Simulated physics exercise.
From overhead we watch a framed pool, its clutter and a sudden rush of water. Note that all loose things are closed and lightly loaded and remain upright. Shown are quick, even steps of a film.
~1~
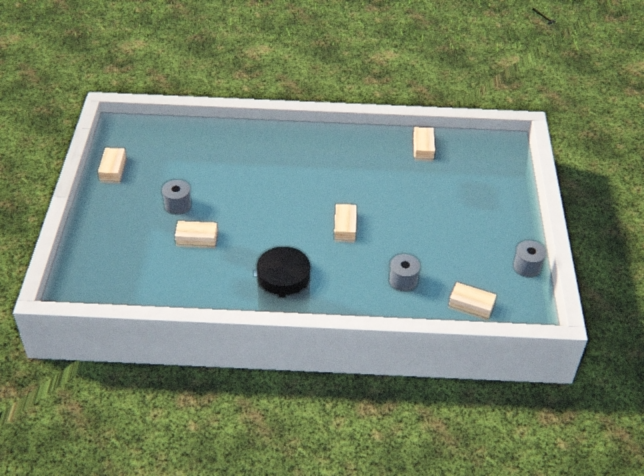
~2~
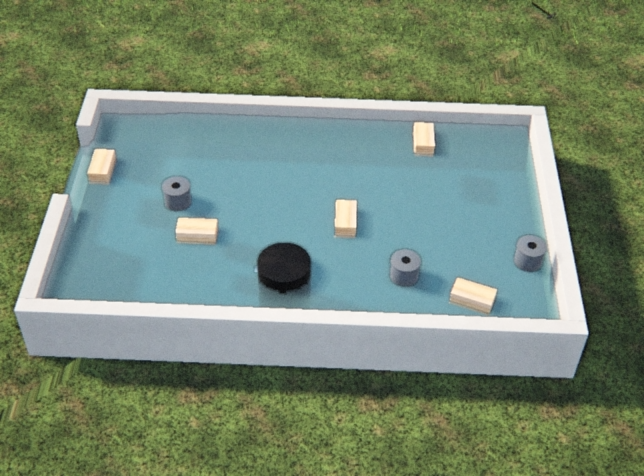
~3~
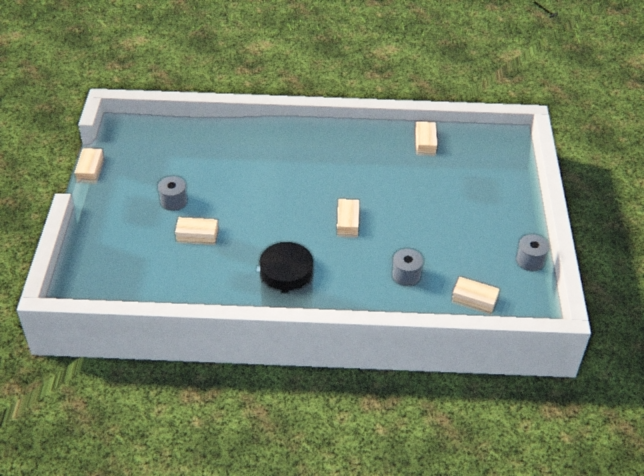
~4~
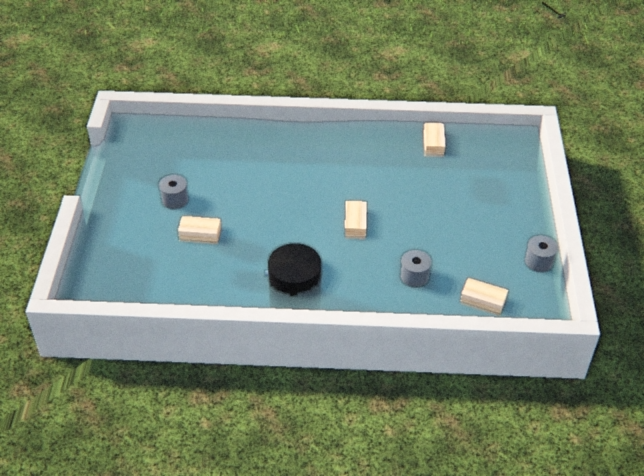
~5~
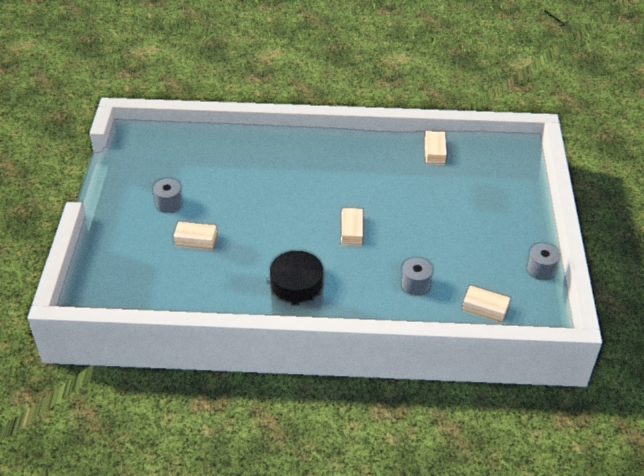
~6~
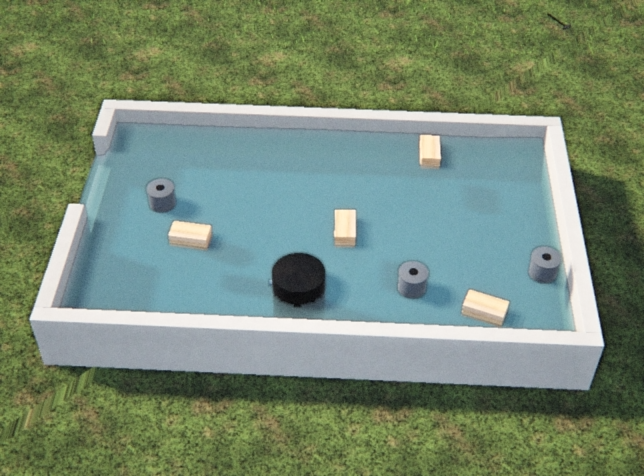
We see wooden blocks, grey cylinders and a black disc floating in a white-walled pool on grass; a gap opens in the left wall, a nearby block slides out through it, and several remaining pieces drift slightly left.
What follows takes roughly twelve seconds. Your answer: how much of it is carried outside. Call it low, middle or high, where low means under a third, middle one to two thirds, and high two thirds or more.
Middle.
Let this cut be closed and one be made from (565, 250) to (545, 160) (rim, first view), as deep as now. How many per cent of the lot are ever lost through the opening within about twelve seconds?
Around 50 in a hundred.
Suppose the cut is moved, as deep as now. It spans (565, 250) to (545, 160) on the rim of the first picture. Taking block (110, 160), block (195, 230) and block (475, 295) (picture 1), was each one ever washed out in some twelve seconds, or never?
One by one as named: Doesn't escape, doesn't escape and gets away.
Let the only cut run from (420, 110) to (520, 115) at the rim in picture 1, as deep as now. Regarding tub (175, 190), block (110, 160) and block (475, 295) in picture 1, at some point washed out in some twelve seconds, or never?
Okay, one after another: Never departs, then never departs, then never departs.
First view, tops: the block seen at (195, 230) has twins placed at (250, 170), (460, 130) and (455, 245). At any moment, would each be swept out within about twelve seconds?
The three, in sequence: Departs, remains behind and remains behind.
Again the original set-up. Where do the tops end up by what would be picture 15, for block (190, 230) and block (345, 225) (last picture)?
Approximately (139, 216) for one, (307, 220) for the other.
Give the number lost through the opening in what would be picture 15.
Total: 2.
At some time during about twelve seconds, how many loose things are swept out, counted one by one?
3 in all.
A moment on, 1 of 8 are out; 7 afloat.
Next, 2 of 8 are out; 6 afloat.
Later, 3 of 8 are out; 5 afloat.
In the end, 3 of 8 are out; 5 afloat.
